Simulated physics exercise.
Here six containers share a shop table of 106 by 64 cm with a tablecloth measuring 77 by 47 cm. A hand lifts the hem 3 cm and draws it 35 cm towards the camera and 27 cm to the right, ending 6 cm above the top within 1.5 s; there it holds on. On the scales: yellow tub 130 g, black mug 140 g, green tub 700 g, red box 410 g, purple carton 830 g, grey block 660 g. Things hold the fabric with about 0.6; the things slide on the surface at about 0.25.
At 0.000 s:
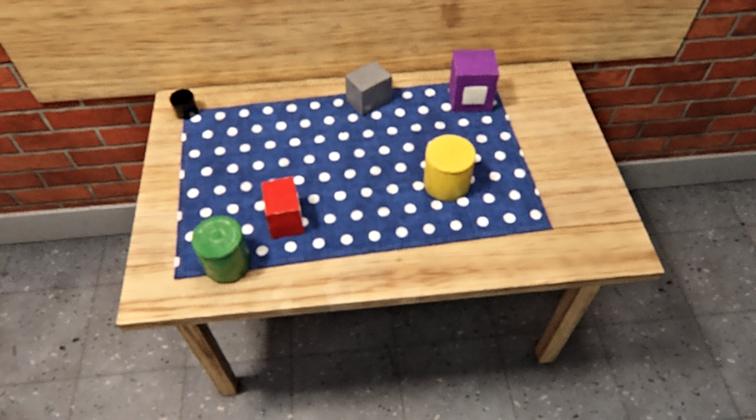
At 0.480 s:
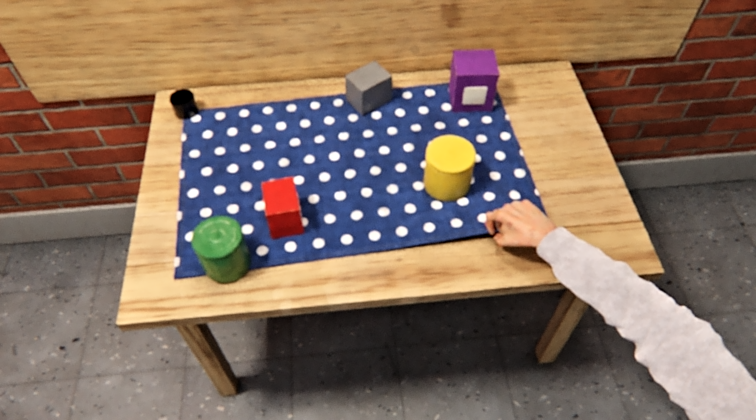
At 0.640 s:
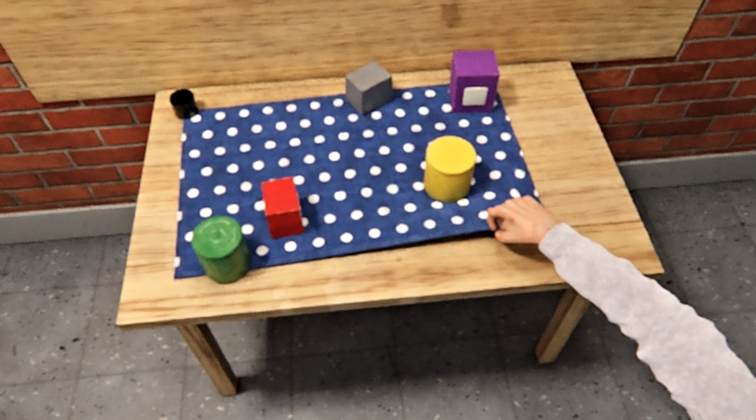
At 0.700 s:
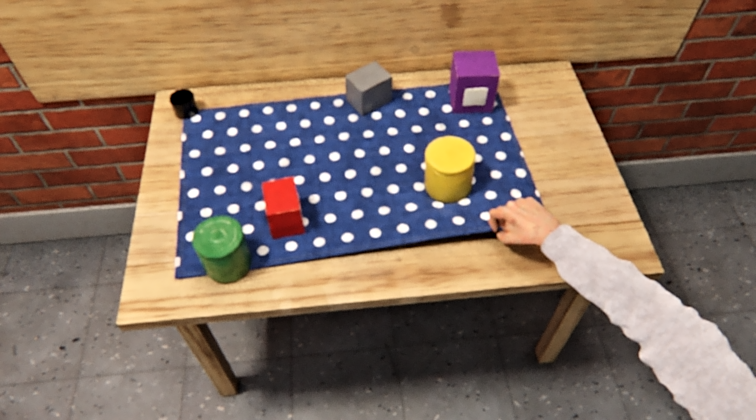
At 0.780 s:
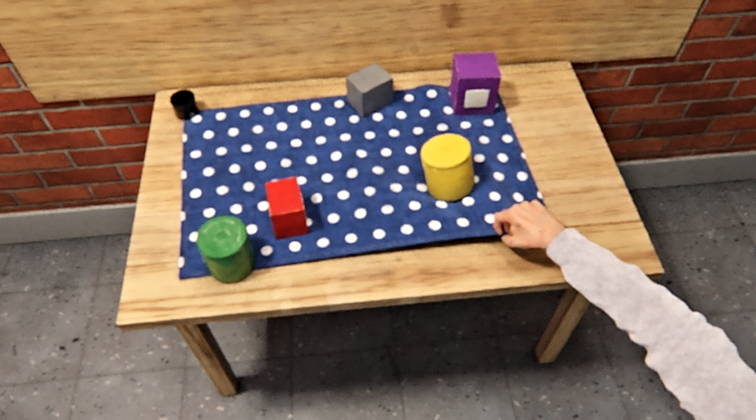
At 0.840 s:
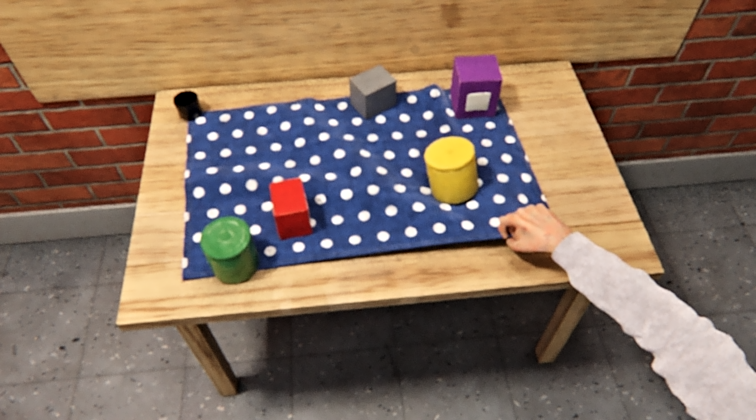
The footage shows a hand gripping the front right corner of a polka-dot tablecloth holding six objects on a wooden table, then pulling it slightly to the right, with the tubs, boxes, block and black mug shifting slightly along with it.
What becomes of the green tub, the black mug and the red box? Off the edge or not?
Result: Green tub drops off, black mug keeps to the top, red box falls off.
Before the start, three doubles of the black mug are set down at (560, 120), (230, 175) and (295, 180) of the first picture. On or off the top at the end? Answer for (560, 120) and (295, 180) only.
In turn: Stays on, drops off.
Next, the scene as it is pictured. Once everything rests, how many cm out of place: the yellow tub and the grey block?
About: Yellow tub off the top, grey block 50 cm.
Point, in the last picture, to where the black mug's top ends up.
Near (216, 108).
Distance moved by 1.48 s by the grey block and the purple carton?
About: Grey block 30 cm, purple carton 25 cm.
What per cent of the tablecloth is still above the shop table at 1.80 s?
Some 70 per cent of it.
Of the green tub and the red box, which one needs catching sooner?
The green one.
After 1.2 s, 100 % of the tablecloth is still over the top; red box 11 cm off its start, green tub 9 cm off its start, black mug 9 cm off its start.
After 1.5 s, 85 % of the tablecloth is still over the top; red box 24 cm off its start, green tub 20 cm off its start, black mug 9 cm off its start.
After 1.8 s, 70 % of the tablecloth is still over the top; red box 36 cm off its start at (449, 260), green tub 31 cm off its start at (374, 290), black mug 9 cm off its start at (216, 107).
After 2.1 s, 50 % of the tablecloth is still over the top; red box over the edge, green tub over the edge, black mug 9 cm off its start.
After 3.7 s, 25 % of the tablecloth is still over the top; red box over the edge, green tub over the edge, black mug 9 cm off its start at (216, 108), yellow tub over the edge.
